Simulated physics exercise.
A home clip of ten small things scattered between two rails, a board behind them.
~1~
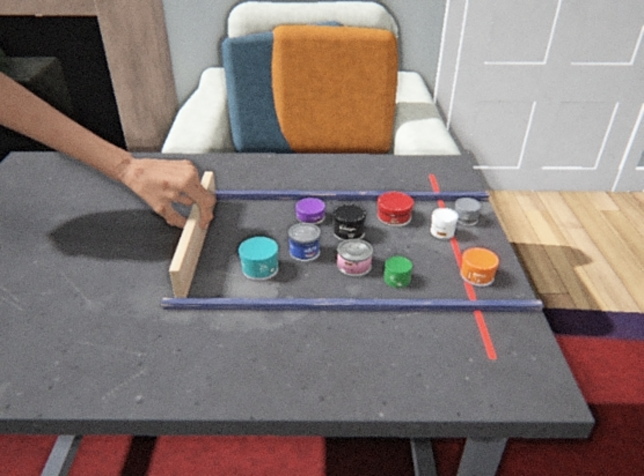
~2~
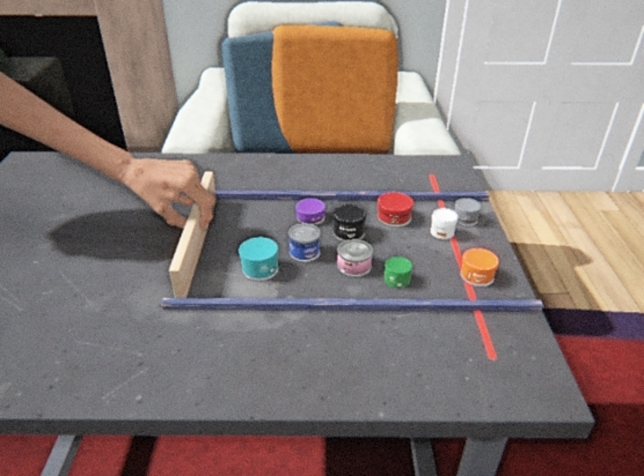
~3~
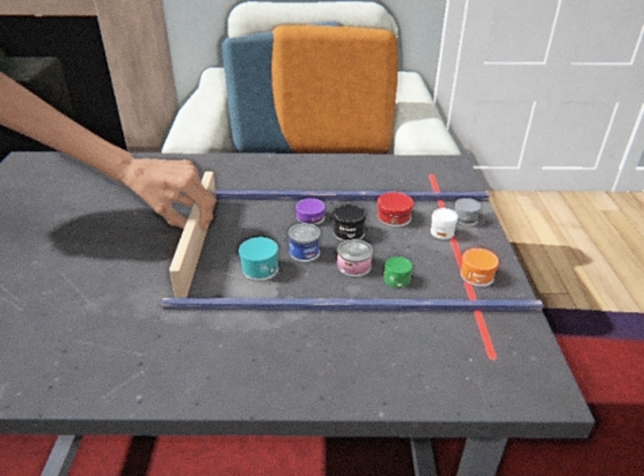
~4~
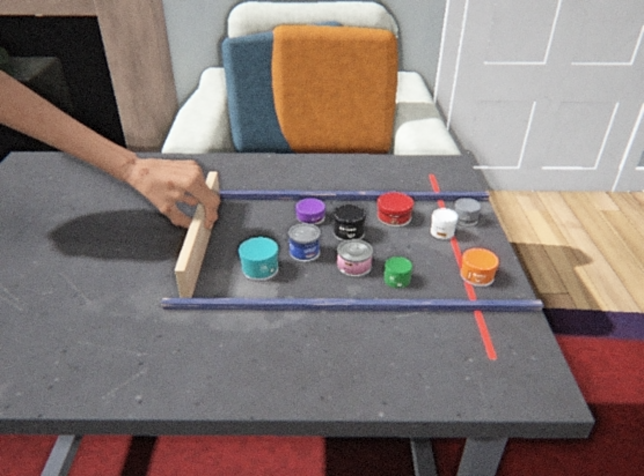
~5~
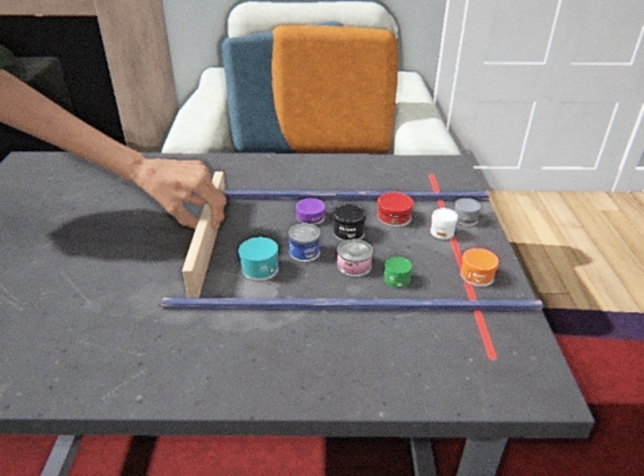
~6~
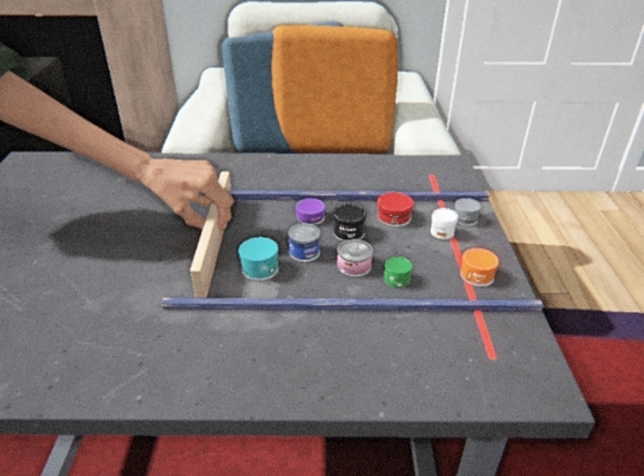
A hand slides a wooden board slightly right between two rails toward scattered, unmoving colourful pots.
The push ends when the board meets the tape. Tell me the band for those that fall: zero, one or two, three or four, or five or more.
Here the number that fall off is one or two.
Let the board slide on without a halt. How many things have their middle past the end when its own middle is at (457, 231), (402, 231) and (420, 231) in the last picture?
Past the end: 1, 0 and 0.
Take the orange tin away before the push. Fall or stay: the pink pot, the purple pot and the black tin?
The pink pot survives; the purple pot is kept; the black tin holds on.
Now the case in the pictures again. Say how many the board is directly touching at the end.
The number is 5.
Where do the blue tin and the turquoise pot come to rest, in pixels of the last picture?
About (474, 242), and the other about (485, 264).
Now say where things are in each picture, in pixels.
The first picture shows grey pot (467, 212); orange tin (479, 267); white tin (444, 225); board (196, 230); tape (456, 247).
The second picture shows orange tin (479, 268); purple pot (311, 212).
The third picture shows white tin (444, 225); pink pot (355, 258).
The fourth picture shows grey pot (467, 212); red tin (395, 210).
The fifth picture shows orange tin (479, 268); blue tin (305, 243).
The sixth picture shows grey pot (467, 212); orange tin (479, 268); white tin (444, 225); board (215, 230); tape (456, 247).
A little later, none off yet; grey pot at rest near (467, 212); orange tin at rest near (479, 268); white tin at rest near (444, 225).
When it is over, the number that fall off is one or two; down, grey pot.
